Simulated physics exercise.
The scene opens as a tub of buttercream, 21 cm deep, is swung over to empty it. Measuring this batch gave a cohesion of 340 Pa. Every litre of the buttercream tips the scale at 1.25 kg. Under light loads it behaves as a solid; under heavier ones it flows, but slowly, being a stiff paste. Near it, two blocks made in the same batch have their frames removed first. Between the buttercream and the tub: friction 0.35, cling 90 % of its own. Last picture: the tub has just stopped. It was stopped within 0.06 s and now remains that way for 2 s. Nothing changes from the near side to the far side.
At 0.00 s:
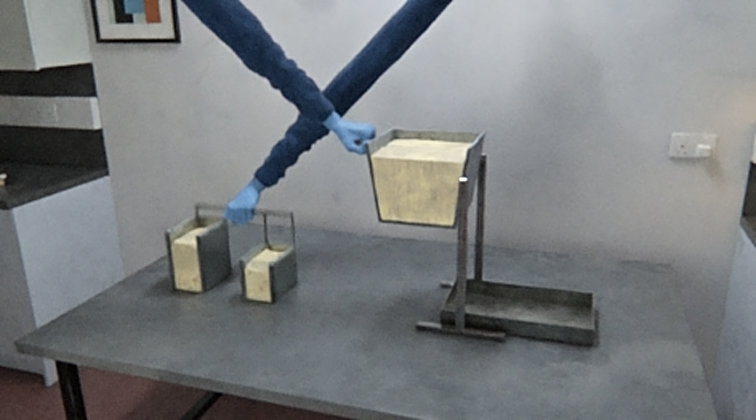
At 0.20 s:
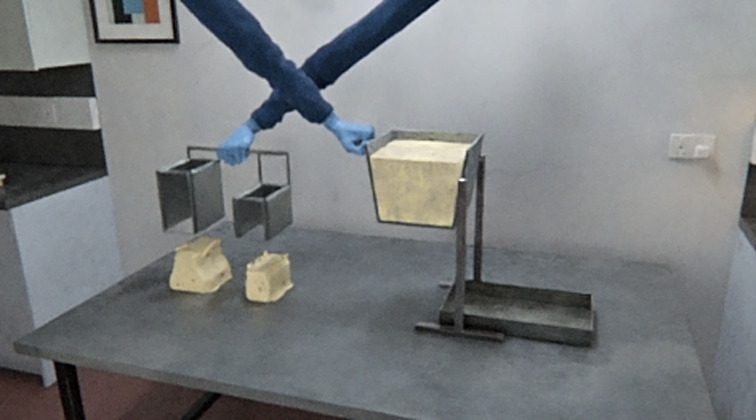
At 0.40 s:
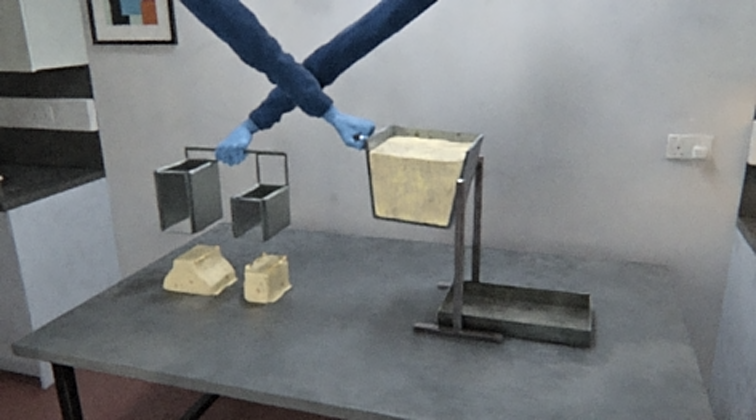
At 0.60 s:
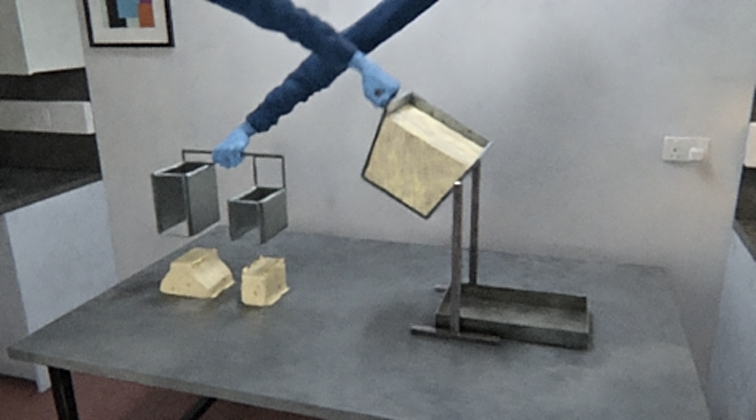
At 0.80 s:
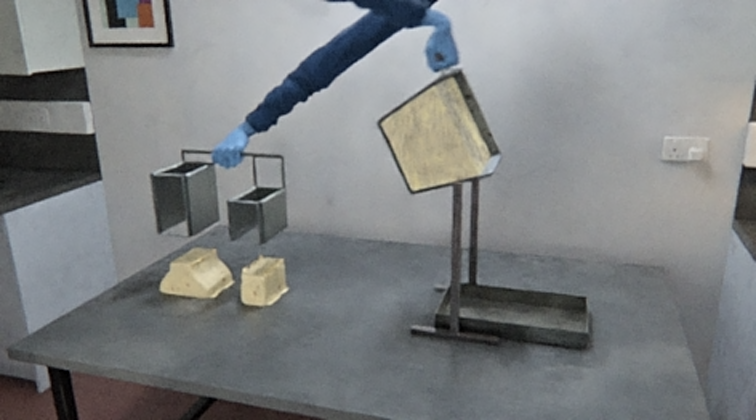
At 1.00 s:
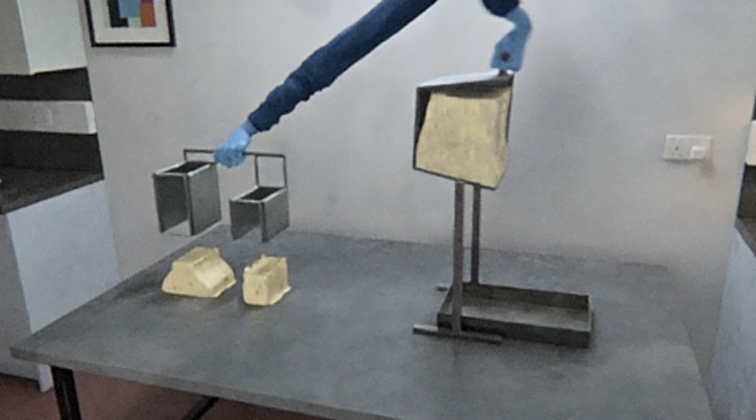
The video shows a gloved hand lifting two joined metal molds off pale yellow blocks, the left one slumping, before the other hand swings a tub of buttercream on a stand over to the right, the buttercream remaining inside.
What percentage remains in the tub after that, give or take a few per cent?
27 %.
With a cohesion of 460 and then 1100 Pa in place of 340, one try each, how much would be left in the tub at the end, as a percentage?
Respectively, close to 30 % and close to 100 %.
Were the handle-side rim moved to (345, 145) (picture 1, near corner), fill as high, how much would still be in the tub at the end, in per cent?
In that case close to 20 %.
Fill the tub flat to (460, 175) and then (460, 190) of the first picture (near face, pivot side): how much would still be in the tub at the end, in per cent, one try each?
About 35 % and then about 55 %.
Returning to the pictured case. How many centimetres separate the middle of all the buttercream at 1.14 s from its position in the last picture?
I'd estimate roughly 9 centimetres.
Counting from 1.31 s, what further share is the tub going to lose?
Load share from then on: Near 6 %.
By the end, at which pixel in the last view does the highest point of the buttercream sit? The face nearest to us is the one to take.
Highest point: Approx. (439, 152).
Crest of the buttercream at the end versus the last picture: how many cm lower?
Roughly 15 cm.
After 1.14 s, the tub is at 93 degrees and holds 64 %.
After 1.31 s, the tub is at 93 degrees and holds 33 %.
After 1.48 s, the tub is at 93 degrees and holds 27 %.
After 1.65 s, the tub is at 93 degrees and holds 27 %.
After 3.00 s, the tub is at 93 degrees and holds 27 %.
